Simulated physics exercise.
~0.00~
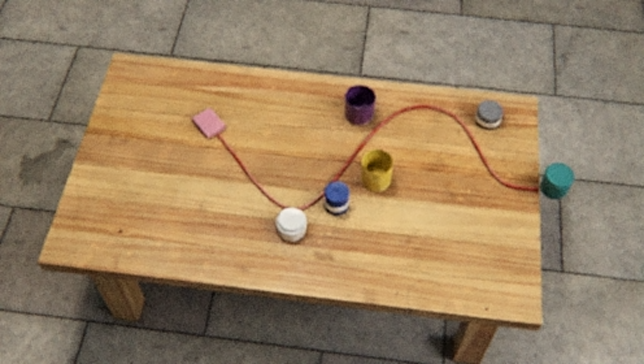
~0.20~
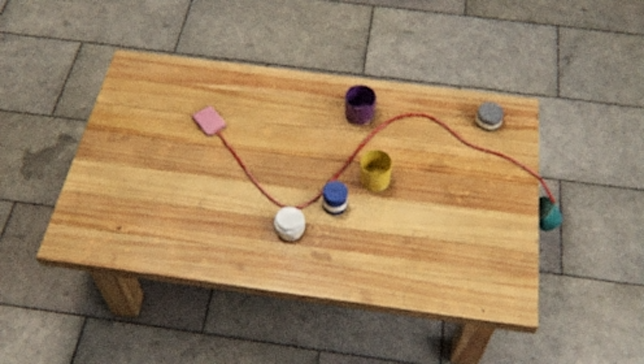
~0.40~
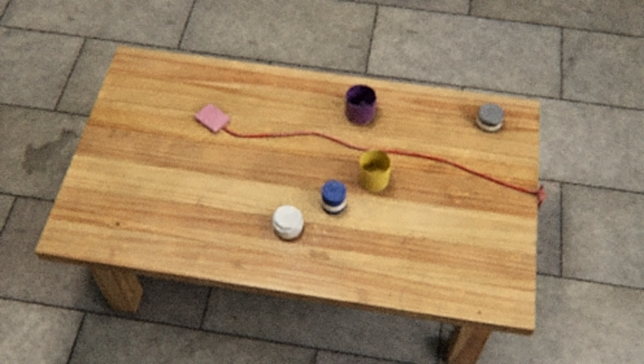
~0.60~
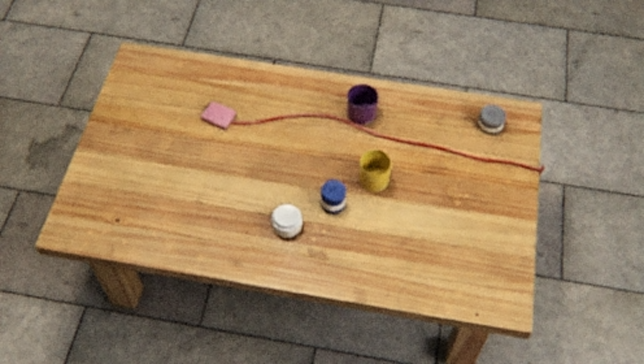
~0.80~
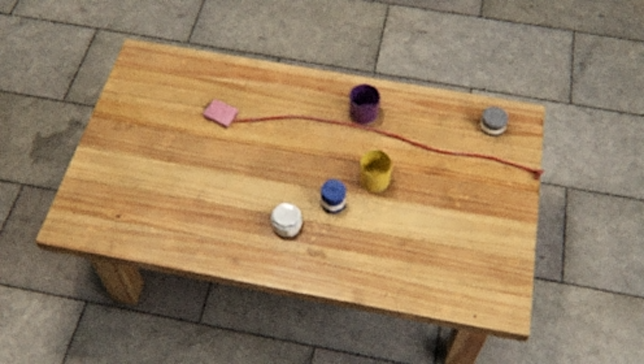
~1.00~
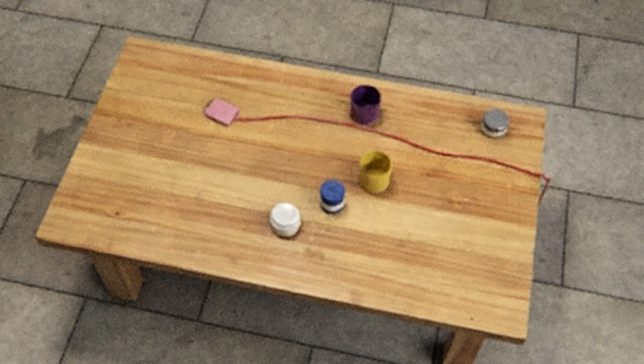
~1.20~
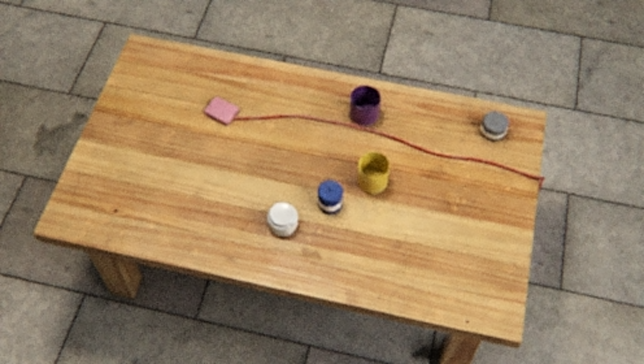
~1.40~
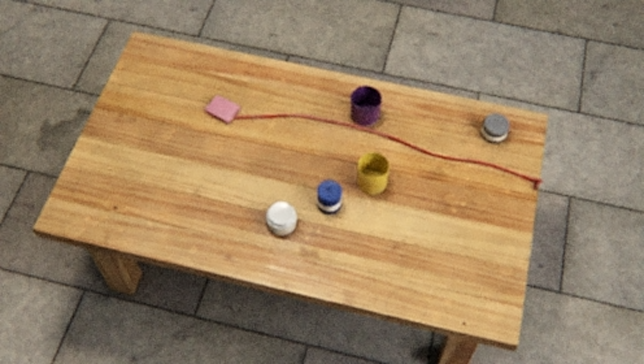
A teal speaker tips off the right edge of a wooden table, trailing a thin red cable that curves past several small containers to a flat pink phone. As it drops out of sight, the cable pulls out of its deep bends into a nearly straight line, and the phone shifts slightly. The cable's end then hangs about at the right edge, wavering a little. The white jar, blue tin, yellow cup, purple mug and grey tin stay upright. At the end, the phone remains on the table and the speaker is out of view.
